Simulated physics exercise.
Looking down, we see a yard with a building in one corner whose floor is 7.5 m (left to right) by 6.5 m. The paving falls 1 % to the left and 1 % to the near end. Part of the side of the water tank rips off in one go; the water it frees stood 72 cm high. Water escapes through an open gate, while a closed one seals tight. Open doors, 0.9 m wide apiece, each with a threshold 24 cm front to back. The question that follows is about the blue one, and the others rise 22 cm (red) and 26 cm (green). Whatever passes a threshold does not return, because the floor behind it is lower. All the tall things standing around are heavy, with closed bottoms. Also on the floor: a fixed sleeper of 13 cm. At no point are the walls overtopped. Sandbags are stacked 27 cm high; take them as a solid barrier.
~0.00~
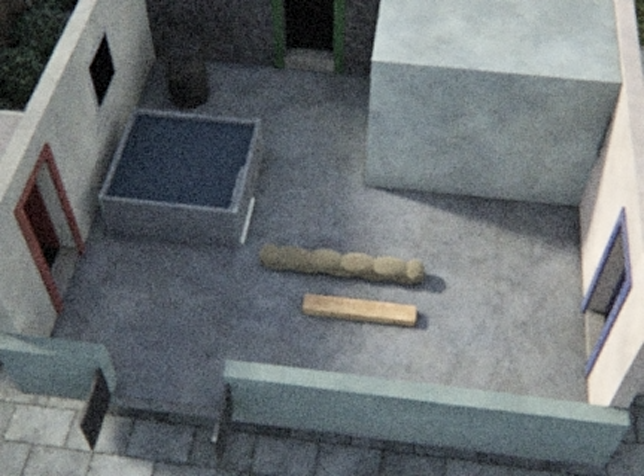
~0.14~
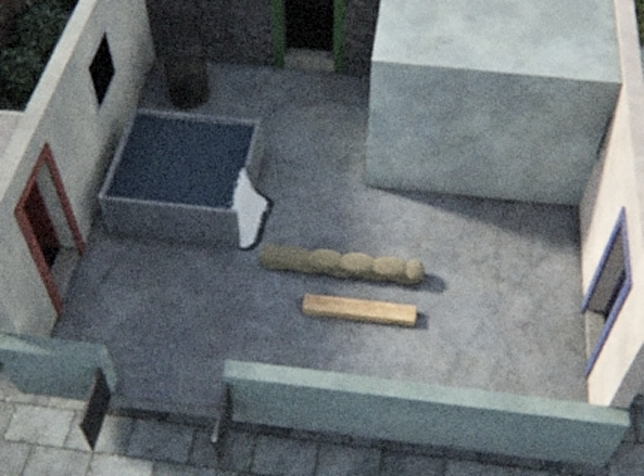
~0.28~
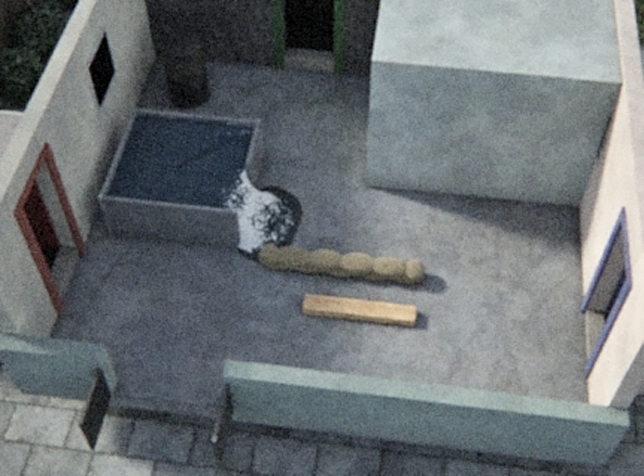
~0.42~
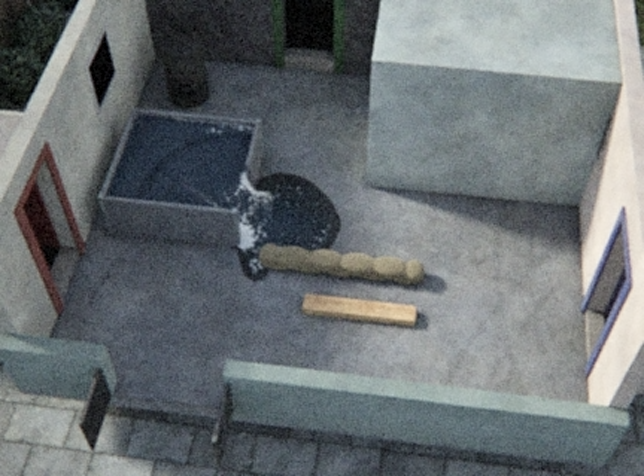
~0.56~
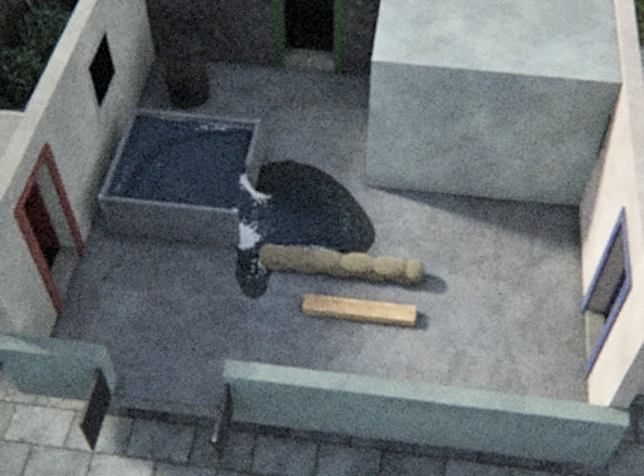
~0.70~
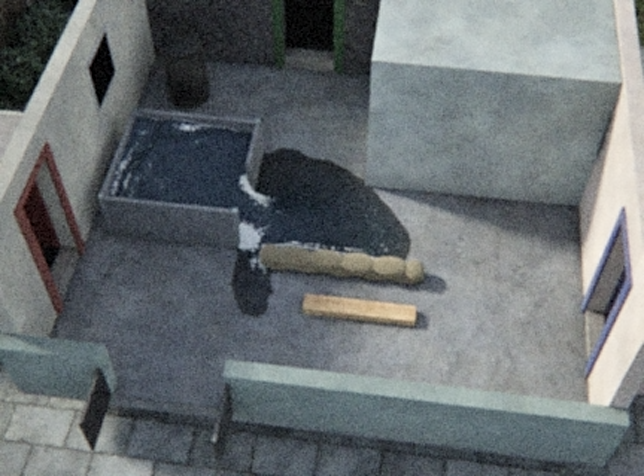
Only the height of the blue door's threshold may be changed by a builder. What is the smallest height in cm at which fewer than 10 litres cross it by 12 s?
About 10.5 cm.
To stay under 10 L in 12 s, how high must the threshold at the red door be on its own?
Red door, minimum about 12.0 cm.
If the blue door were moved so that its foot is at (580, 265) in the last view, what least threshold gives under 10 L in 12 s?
Roughly 29 cm, give or take.
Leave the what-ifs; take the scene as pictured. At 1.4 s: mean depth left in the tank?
The average depth is some 50 cm.
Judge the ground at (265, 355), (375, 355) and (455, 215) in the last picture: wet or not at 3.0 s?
Point by point: Soaked, then bone dry, then soaked.
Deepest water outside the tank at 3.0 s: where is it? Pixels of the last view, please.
Around pixel (574, 238).
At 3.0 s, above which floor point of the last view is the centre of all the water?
Around (314, 219).
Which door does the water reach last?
That would be the red door, last of all.
After 1.4 s water covers 25 % of the floor, deepest (36 cm) near (256, 224); it has not reached the blue door.
After 3.0 s water covers 40 % of the floor, deepest (38 cm) near (574, 238); 12 cm at the blue door, 0 litres in over its 11 cm threshold.
After 12.0 s water covers 90 % of the floor, deepest (15 cm) near (38, 369); 7 cm at the blue door, 8 litres in over its 11 cm threshold.
At the blue door as built, the water arrived by 1.9 s and peaked near 14 cm at 3.4 s.
Run again over the same 12 s with other heights there, 32 litres in over 8.5 cm, 6 litres over 11.5 cm. The limit of 10 litres is kept from about 10.5 cm up.
